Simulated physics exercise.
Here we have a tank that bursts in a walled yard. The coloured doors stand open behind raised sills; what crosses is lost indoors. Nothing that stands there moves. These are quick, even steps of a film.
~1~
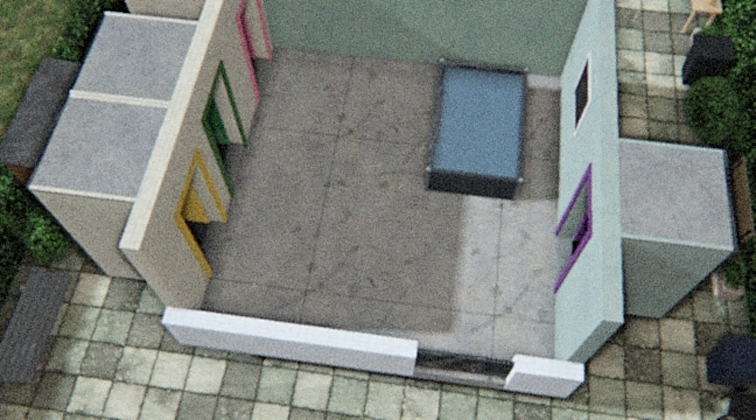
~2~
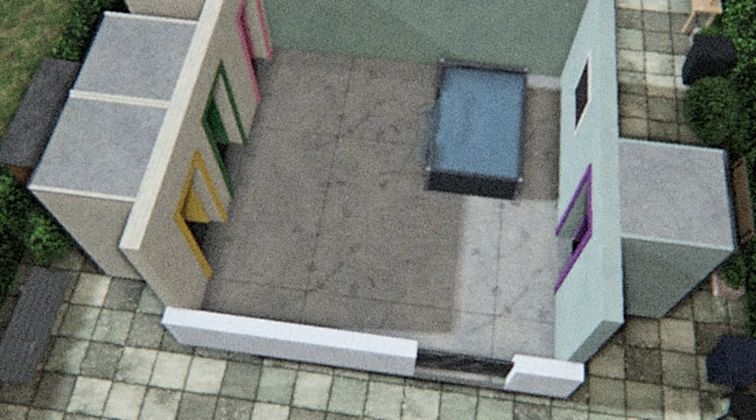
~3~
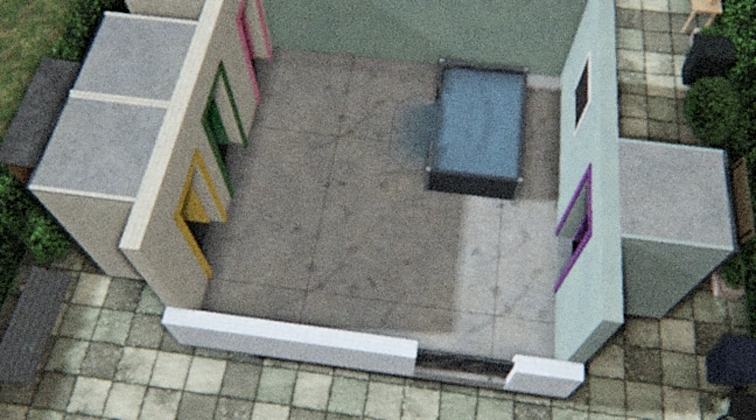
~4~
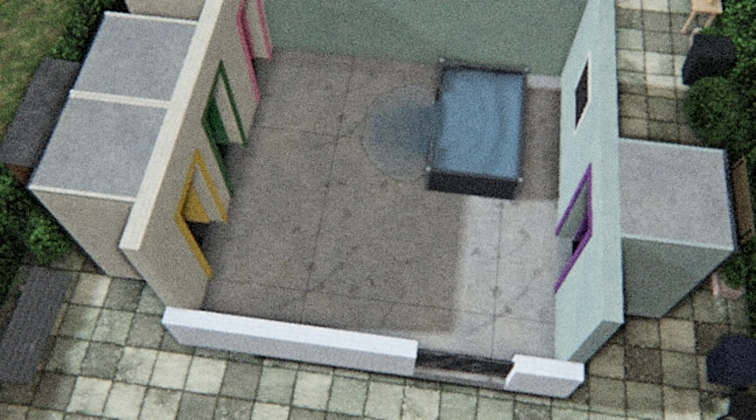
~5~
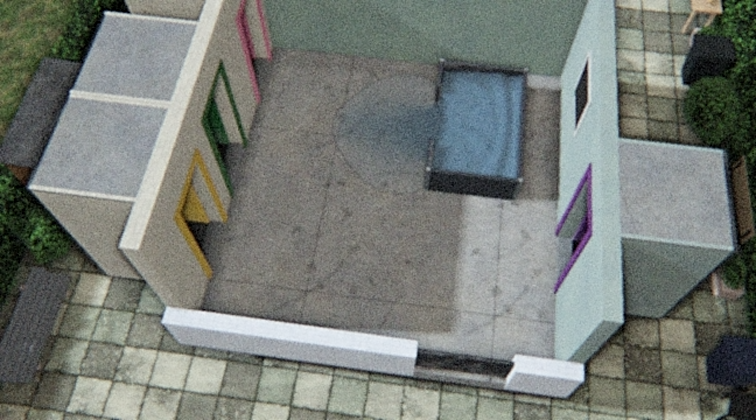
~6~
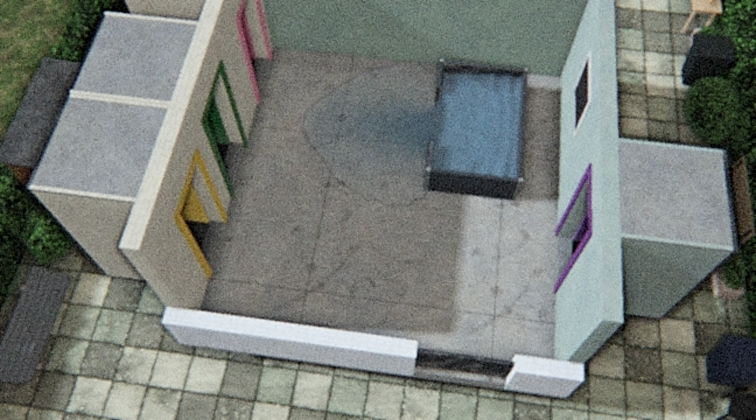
Water pouring from the left side of a blue tank and spreading leftward across the grey floor of a walled yard.
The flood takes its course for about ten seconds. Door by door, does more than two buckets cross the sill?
The green door stays under that; the pink door takes more than that; the purple door stays under that; the yellow door takes more than that.
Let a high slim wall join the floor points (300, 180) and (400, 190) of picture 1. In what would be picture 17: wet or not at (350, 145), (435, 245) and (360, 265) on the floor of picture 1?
As listed: Under water, dry, no water.
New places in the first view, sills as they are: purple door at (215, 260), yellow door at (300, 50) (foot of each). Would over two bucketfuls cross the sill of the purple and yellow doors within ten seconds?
One by one: The purple one passes that mark; the yellow one floods.
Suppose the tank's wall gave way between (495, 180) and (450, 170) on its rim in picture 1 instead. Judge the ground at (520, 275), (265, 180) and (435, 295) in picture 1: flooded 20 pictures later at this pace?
As listed: Awash, dry, under water.
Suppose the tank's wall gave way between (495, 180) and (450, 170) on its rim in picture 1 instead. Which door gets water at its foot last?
It is the door marked pink.
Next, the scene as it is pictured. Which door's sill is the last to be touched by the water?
I say the door marked purple.
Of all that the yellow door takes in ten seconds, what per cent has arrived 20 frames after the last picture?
Roughly 25 per cent.
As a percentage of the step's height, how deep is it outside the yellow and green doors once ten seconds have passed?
About 210 and 30 per cent.
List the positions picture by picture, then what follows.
In the first frame, still water in the water tank at (479, 121).
In the second frame, the front is at (424, 161), out from the gap at (435, 128).
In the third frame, the front is at (394, 152), out from the gap at (435, 129).
In the fourth frame, the front is at (371, 113), out from the gap at (435, 129).
In the fifth frame, water pours out at (435, 129) and has run to (337, 131).
In the sixth frame, water pours out at (435, 128) and has run to (308, 128).
A moment on, water covers 35 % of the floor; the green door wet at the sill, nothing in, the pink door under two buckets in, the purple door not reached, the yellow door not reached.
Next, water covers 40 % of the floor; the green door under two buckets in, the pink door over two buckets in, the purple door not reached, the yellow door wet at the sill, nothing in.
Then, water covers 45 % of the floor; the green door under two buckets in, the pink door far over two buckets in, the purple door not reached, the yellow door under two buckets in.
Later, water covers 65 % of the floor; the green door under two buckets in, the pink door far over two buckets in, the purple door not reached, the yellow door over two buckets in.
In the end, water covers 95 % of the floor; the green door under two buckets in, the pink door far over two buckets in, the purple door under two buckets in, the yellow door over two buckets in.
